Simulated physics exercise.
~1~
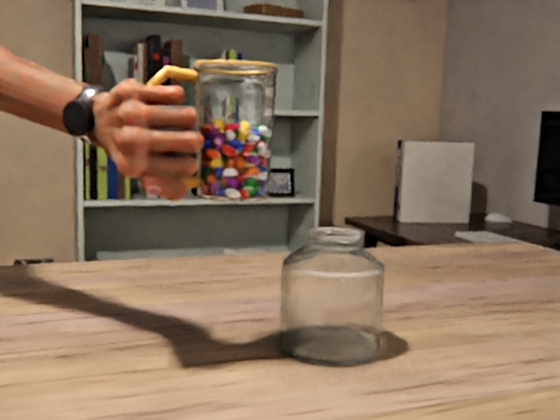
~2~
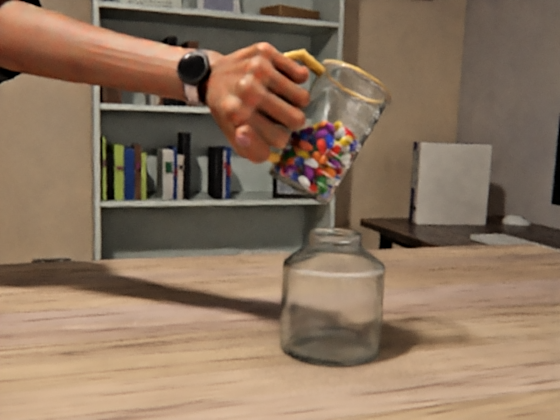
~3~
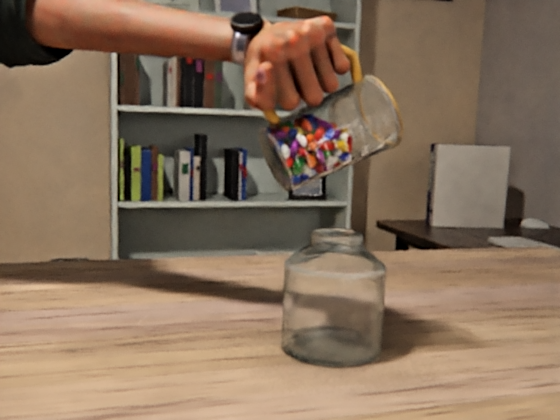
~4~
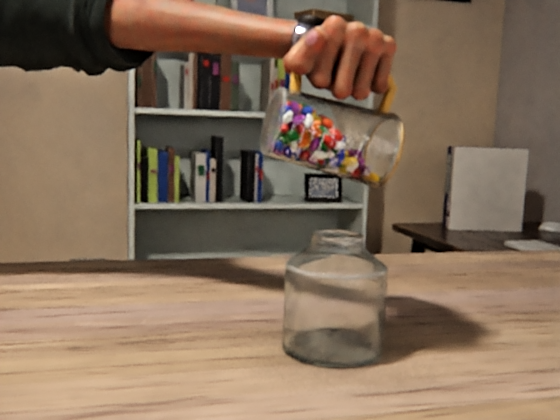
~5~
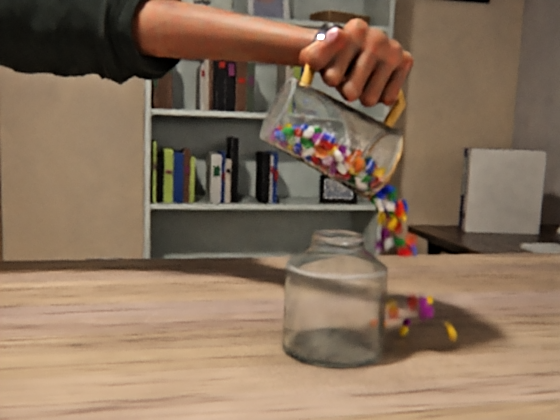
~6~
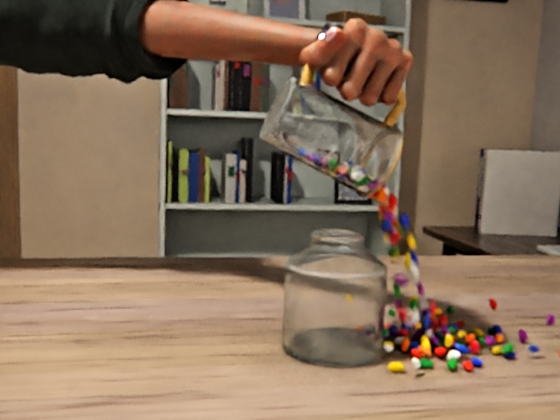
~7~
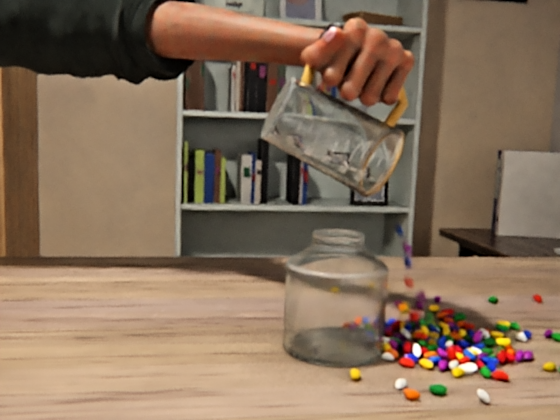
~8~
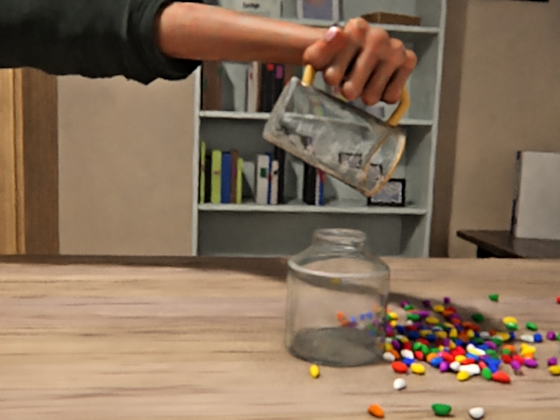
In a room with a pale bookshelf against the wall, a wooden table is seen from the front, with the view drifting slightly sideways. An empty clear glass jar stands on the table, and a hand wearing a dark watch holds a see-through cup with a yellow handle, partly filled with colourful jelly beans. The hand carries the cup rightward above the jar and tips it onto its side, then further until its mouth points downward. The jelly beans stream past the jar's right side and scatter over the tabletop. The cup ends up empty, the jar has caught practically nothing, and the beans lie spread to the right.
